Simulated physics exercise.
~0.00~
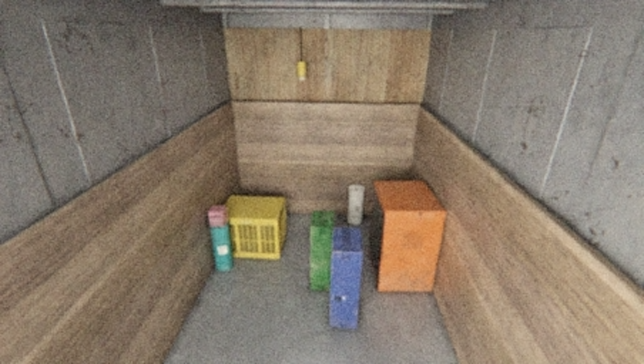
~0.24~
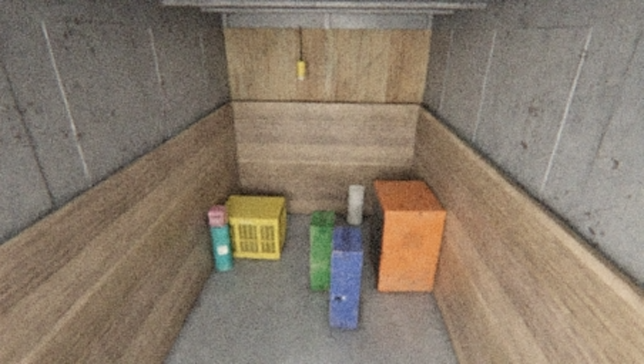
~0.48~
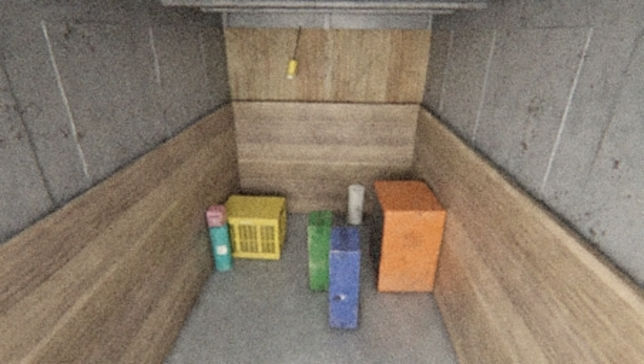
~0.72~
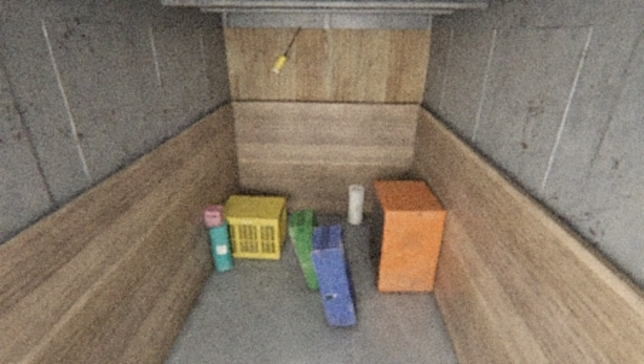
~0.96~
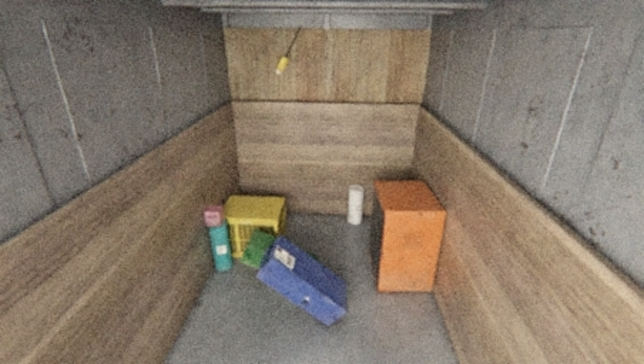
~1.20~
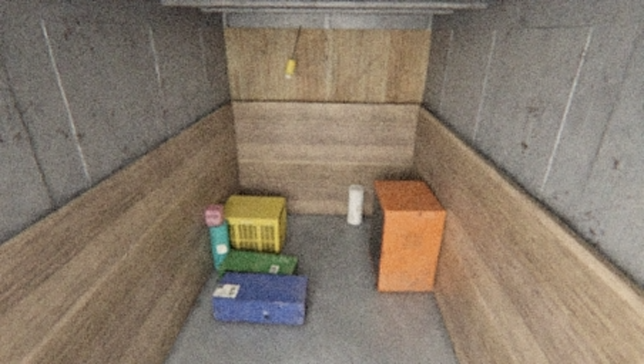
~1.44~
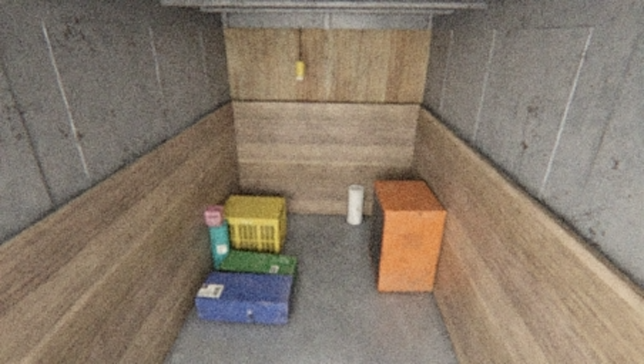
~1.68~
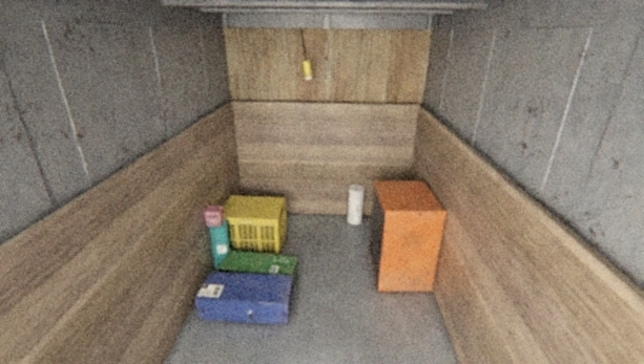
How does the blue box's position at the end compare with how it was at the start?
At the start the blue box stands upright near the middle of the floor. By the end it lies on its side, farther to the left.
